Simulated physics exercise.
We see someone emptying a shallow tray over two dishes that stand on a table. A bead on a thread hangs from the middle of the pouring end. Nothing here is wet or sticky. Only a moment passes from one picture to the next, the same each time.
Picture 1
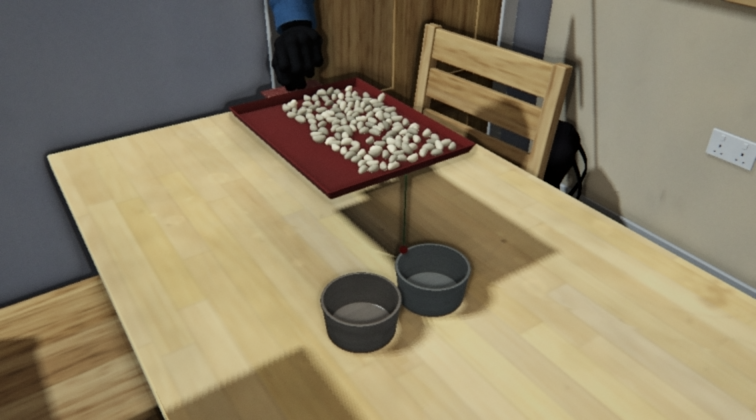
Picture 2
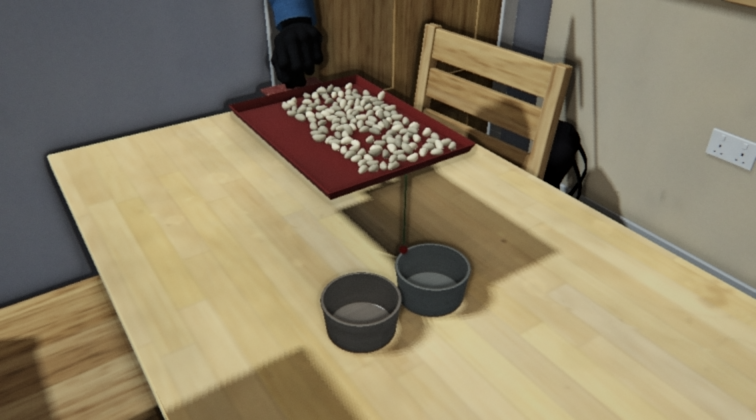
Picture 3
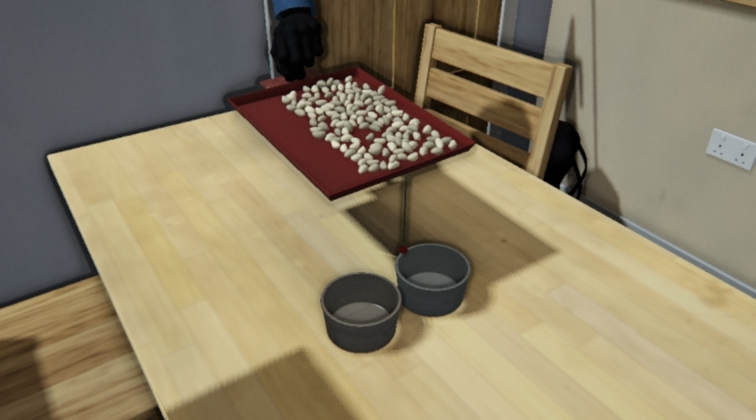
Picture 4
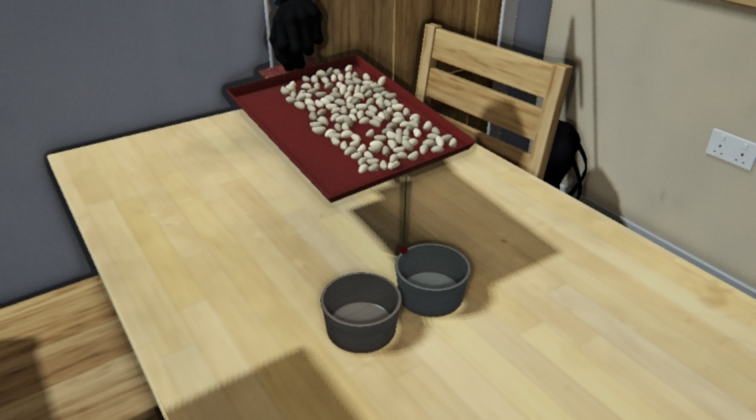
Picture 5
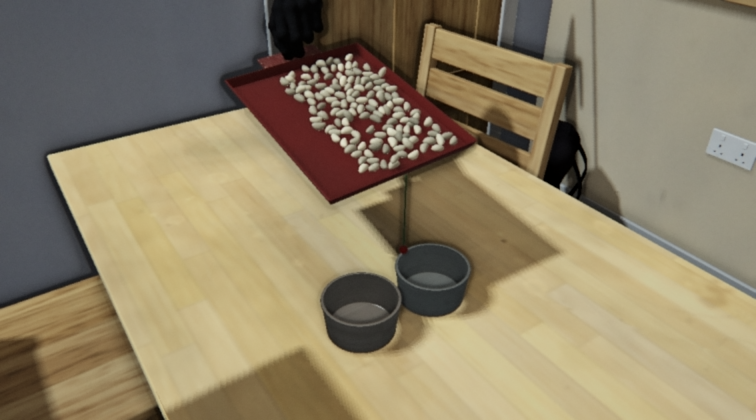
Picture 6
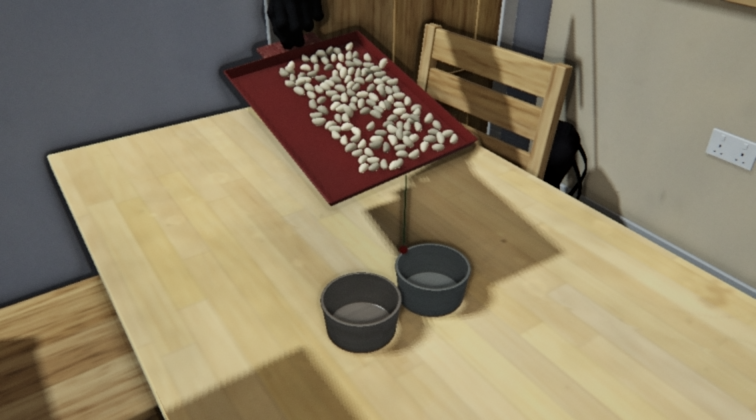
A gloved hand gradually tilts a red tray of white beans above two dark dishes.
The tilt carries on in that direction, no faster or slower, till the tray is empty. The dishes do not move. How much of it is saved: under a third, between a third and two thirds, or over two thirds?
The two hold more than two thirds of the load.
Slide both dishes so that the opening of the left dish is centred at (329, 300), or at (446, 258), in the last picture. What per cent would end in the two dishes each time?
Roughly 70 per cent, and 0 per cent.
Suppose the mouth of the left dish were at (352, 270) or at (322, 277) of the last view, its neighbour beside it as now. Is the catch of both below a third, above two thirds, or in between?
In turn: Under a third; below one third.
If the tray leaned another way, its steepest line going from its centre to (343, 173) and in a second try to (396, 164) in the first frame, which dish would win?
At the first place left, at the second right.
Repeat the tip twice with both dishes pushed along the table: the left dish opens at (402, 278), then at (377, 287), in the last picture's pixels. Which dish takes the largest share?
One: The left-hand dish. Two: The left dish.
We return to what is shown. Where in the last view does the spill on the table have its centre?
Near (360, 402).
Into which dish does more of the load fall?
That is the left-hand dish.
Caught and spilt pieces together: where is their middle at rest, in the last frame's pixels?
Close to (362, 320).
Soon after the last picture, tray tipped steeply; about two thirds on the tray; a small part in the left dish; a stray few outside both; about a quarter in the air.
A little later, tray tipped past a quarter turn; about two thirds in the left dish; a small part in the right dish; about a quarter outside both; a stray few in the air.
Later still, tray tipped past a quarter turn; about two thirds in the left dish; a small part in the right dish; about a quarter outside both.
At rest, tray tipped past a quarter turn; about two thirds in the left dish; a small part in the right dish; about a quarter outside both.
